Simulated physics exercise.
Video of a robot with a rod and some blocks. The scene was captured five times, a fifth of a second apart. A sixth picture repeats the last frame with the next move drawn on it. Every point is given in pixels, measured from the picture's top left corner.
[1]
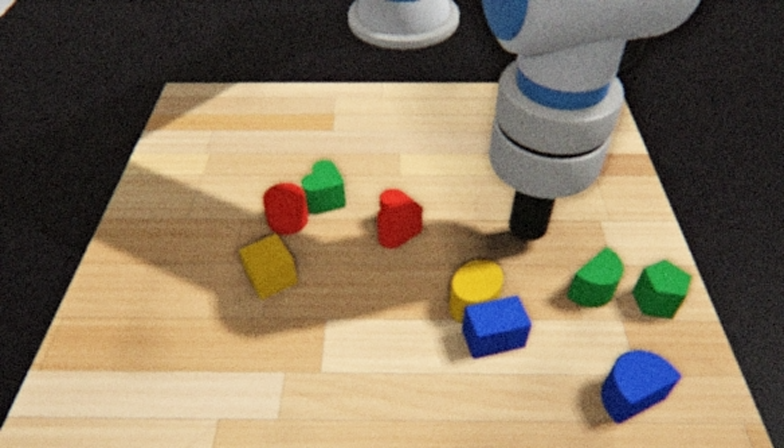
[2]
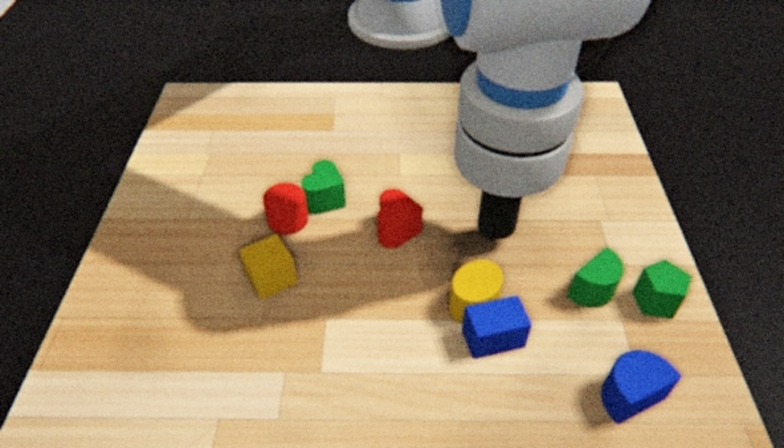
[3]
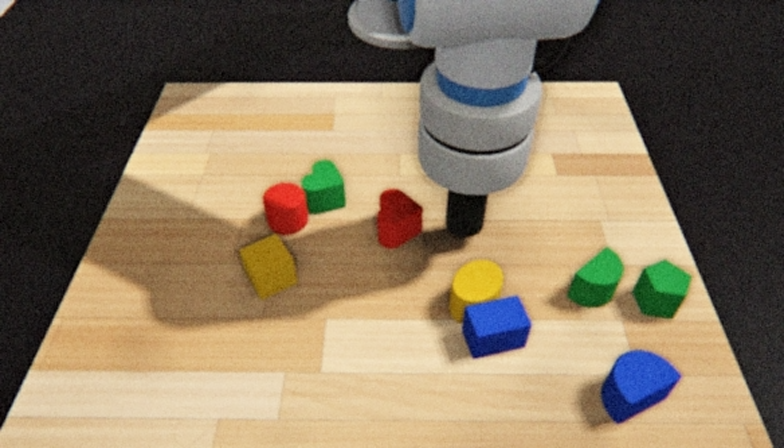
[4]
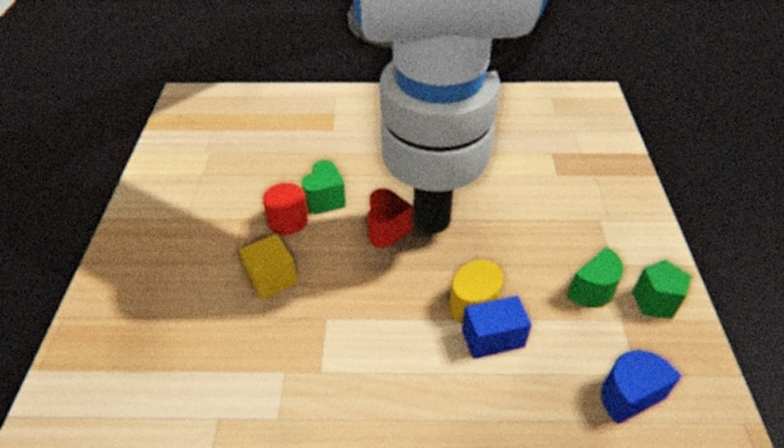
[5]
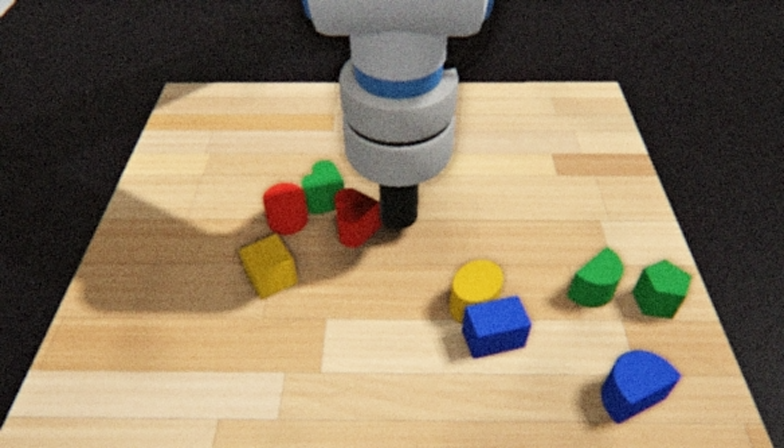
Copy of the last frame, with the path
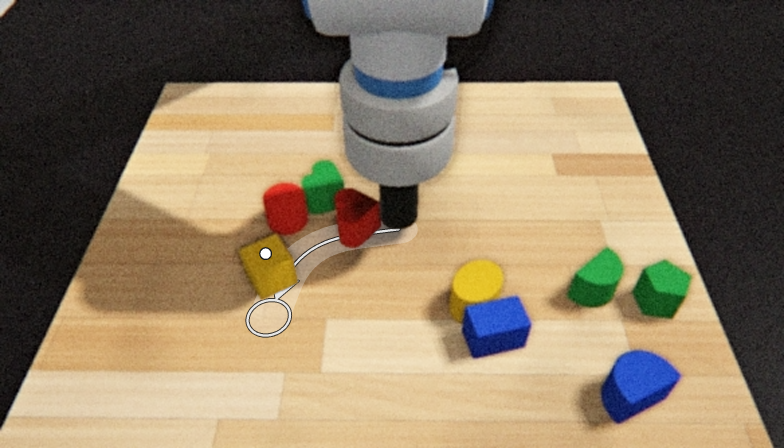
The video shows a robot arm with a black rod moving left across a wooden board scattered with red, green, yellow and blue blocks. The rod reaches the red heart-shaped block and pushes it left toward the red circular block.
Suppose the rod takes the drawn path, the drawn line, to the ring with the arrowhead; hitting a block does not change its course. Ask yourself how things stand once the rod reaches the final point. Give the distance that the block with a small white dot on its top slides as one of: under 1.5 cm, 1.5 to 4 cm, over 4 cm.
The answer is over 4 cm.
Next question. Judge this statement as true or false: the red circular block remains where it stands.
The statement is incorrect.
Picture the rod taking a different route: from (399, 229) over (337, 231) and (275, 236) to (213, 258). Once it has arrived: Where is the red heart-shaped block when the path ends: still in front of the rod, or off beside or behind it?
Ahead to the end.
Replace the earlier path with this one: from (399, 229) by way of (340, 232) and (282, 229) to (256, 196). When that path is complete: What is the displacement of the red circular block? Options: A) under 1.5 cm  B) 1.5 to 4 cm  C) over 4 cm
The answer is C.
The line goes from (399, 229) through (341, 238) and (293, 267) to (269, 317); the dot is on the yellow square block.
On the path given first. One third of the way, rod at (339, 224); red circular block at (259, 193); red heart-shaped block at (294, 207), turned 15° clockwise.
Two thirds of the way, rod at (290, 254); yellow square block at (252, 266); red circular block at (249, 189); red heart-shaped block at (268, 211), turned 70° clockwise.
At the end, rod at (265, 305); yellow square block at (217, 298), turned 35° clockwise; red circular block at (249, 189); green heart-shaped block unmoved; red heart-shaped block at (268, 211), turned 70° clockwise.
